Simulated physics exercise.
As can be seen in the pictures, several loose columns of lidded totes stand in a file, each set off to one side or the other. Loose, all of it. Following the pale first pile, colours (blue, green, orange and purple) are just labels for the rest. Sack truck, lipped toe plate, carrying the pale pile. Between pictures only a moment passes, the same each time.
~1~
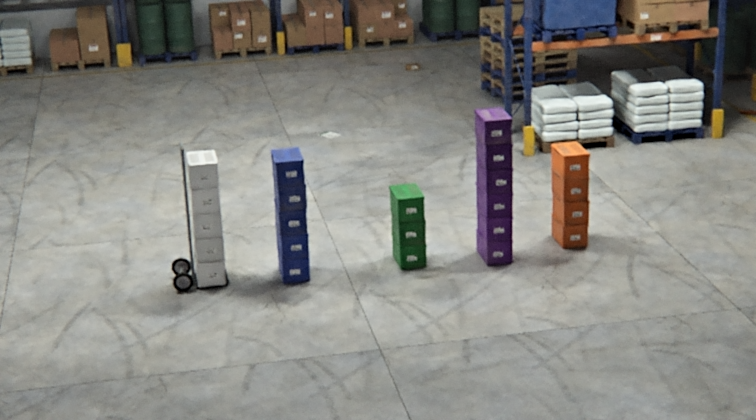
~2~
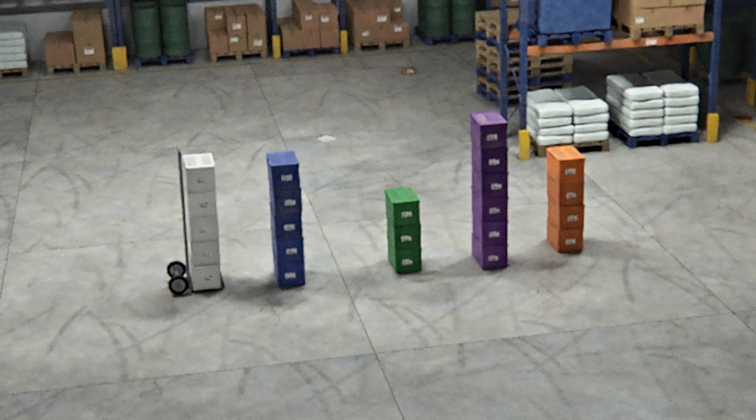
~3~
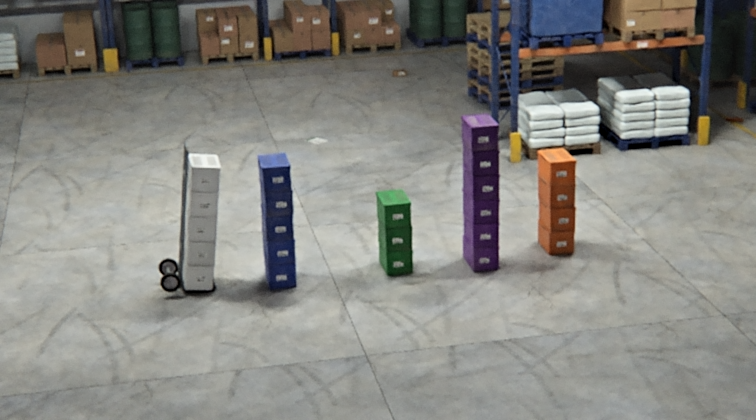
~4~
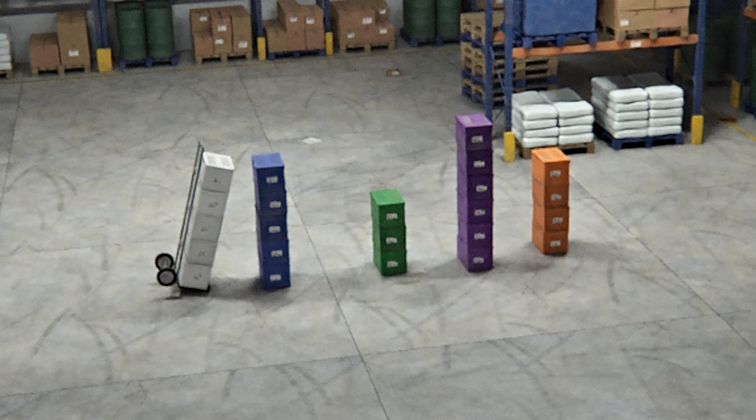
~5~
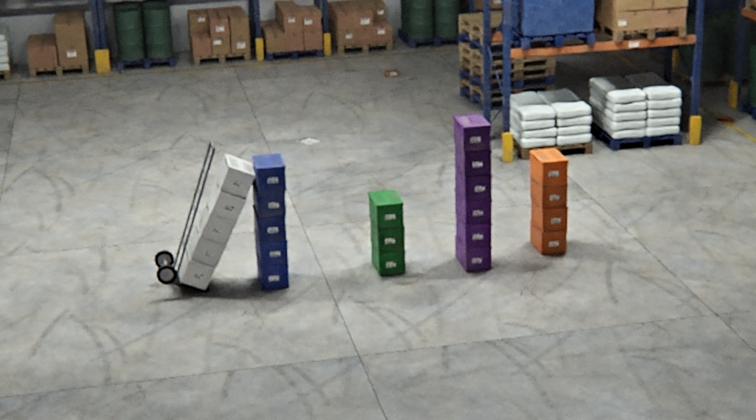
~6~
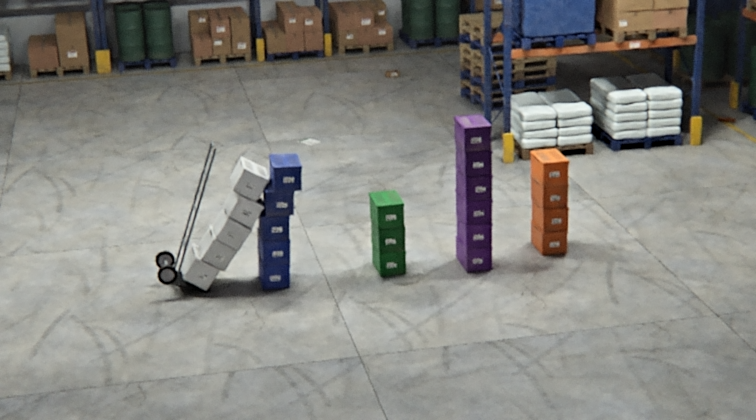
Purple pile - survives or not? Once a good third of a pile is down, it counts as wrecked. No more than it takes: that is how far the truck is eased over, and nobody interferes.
Survives.
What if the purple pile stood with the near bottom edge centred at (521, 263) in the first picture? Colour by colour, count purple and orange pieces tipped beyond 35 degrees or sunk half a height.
Purple comes to 0, while orange comes to 0.
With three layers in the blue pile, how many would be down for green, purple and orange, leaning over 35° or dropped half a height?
The counts are green 0, purple 0 and orange 0.
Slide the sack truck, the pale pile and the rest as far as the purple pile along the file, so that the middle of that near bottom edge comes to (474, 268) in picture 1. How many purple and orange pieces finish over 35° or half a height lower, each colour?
Purple: 0; orange: 0.
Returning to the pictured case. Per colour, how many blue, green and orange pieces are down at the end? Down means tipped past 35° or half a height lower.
Per-colour tally: Blue = 5; green = 2; orange = 0.
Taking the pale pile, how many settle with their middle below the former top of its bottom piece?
2 of them.
Soon after the last picture, 5 of the pale pile down; none of the 6 purple totes down (0 of 18 in all colours); top purple tote unmoved; top blue tote leaning a little.
A little later, 5 of the pale pile down; none of the 6 purple totes down (1 of 18 in all colours); top purple tote unmoved; top blue tote leaning well over, half its height lower.
Later still, 5 of the pale pile down; none of the 6 purple totes down (5 of 18 in all colours); top purple tote unmoved; top blue tote leaning a little, some two heights lower.
After that, 5 of the pale pile down; none of the 6 purple totes down (7 of 18 in all colours); top purple tote unmoved; top blue tote on its side.
At rest, 5 of the pale pile down; none of the 6 purple totes down (7 of 18 in all colours); top purple tote unmoved; top blue tote on its side. As the last picture would show them, middles, top purple tote near (473, 133), top blue tote near (481, 276).
